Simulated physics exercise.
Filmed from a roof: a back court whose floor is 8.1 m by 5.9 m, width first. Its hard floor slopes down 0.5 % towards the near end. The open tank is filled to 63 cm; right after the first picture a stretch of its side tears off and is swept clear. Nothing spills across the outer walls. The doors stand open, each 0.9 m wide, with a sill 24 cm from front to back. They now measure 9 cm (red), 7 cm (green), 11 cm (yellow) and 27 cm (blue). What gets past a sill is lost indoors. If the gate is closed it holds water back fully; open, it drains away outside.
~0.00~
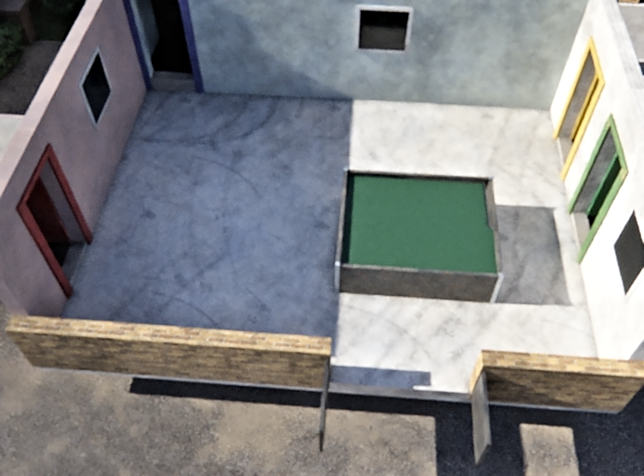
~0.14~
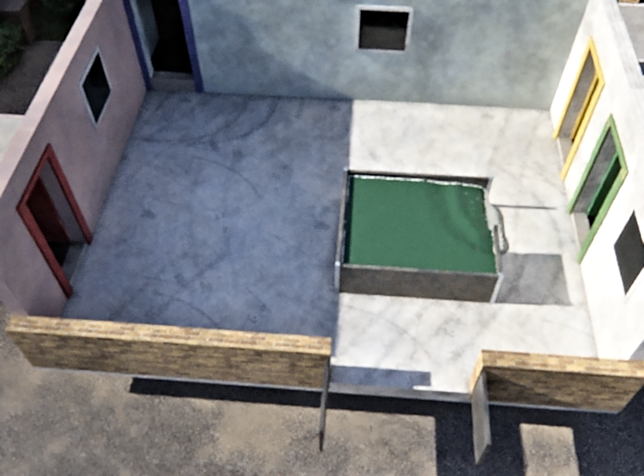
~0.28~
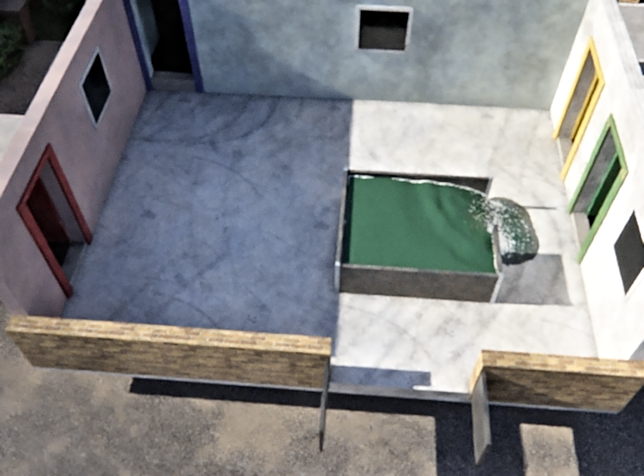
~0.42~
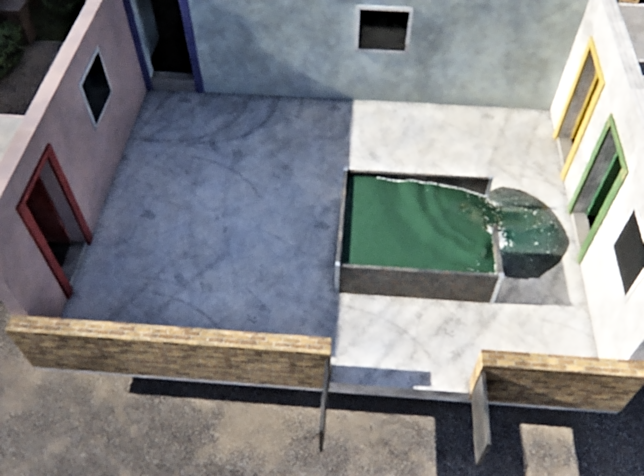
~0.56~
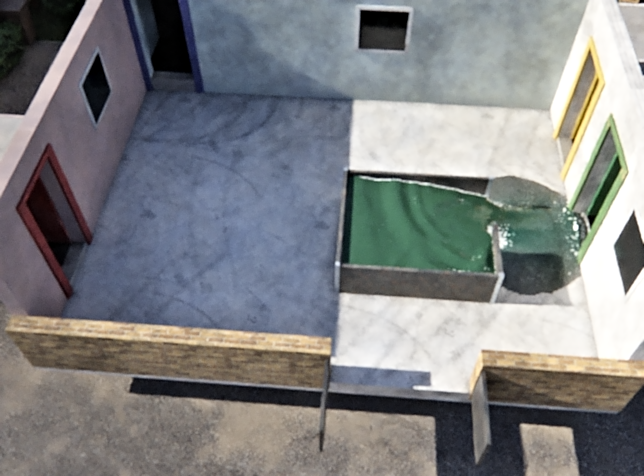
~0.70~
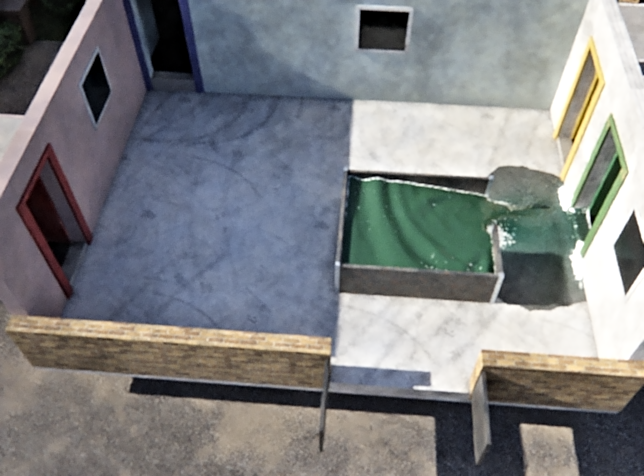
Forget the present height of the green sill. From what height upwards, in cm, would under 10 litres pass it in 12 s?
Some 36 cm above the ground.
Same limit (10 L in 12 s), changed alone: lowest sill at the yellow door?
About 12.0 cm at yellow.
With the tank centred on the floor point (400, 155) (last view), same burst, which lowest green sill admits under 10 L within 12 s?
Then roughly 6.5 cm.
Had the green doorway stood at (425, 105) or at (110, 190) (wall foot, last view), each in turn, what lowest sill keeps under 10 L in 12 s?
About 5.5 and 5.5 cm.
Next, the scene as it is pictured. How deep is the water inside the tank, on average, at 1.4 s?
Roughly 48 cm on average.
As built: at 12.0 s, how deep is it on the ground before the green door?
Some 9.0 cm.
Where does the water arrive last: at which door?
The red one.
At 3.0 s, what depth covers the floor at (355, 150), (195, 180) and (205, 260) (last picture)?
About 0, 0 and 0 cm.
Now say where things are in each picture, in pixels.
The first picture shows still water, 63 cm deep, in the open tank at (418, 223); the green door at (595, 195) is dry.
In the second picture, water pours out at (486, 220) and has run 0.3 m, to (502, 250); about 9 cm deep outside, 63 cm at the back.
In the third picture, water pours out at (486, 221) and has run 0.8 m, to (534, 243); about 10 cm deep outside, 63 cm at the back.
In the fourth picture, water pours out at (485, 222) and has run 1.3 m, to (563, 245); about 7 cm deep outside, 63 cm at the back.
In the fifth picture, the front is at (586, 238), 1.7 m from the gap at (485, 222); 2.9 m2 of floor is wet, 63 cm left at the back.
In the sixth picture, water pours out at (485, 222) and has run 1.7 m, to (593, 253); about 7 cm deep outside, 62 cm at the back; water is at the green door at (595, 195).
After 1.4 s water covers 10 % of the floor, deepest (38 cm) near (489, 224); 20 cm at the green door, 143 litres in over its 7 cm sill.
After 3.0 s water covers 20 % of the floor, deepest (26 cm) near (561, 212); 22 cm at the green door, 465 litres in over its 7 cm sill.
After 12.0 s water covers 95 % of the floor; 9 cm at the green door, 816 litres in over its 7 cm sill.
At the green door as built, the water arrived by 0.6 s and peaked near 23 cm at 3.6 s.
Run again over the same 12 s with other heights there, 51 litres in over 30.5 cm, 0 litres over 41 cm. The limit of 10 litres is kept from about 36 cm up.
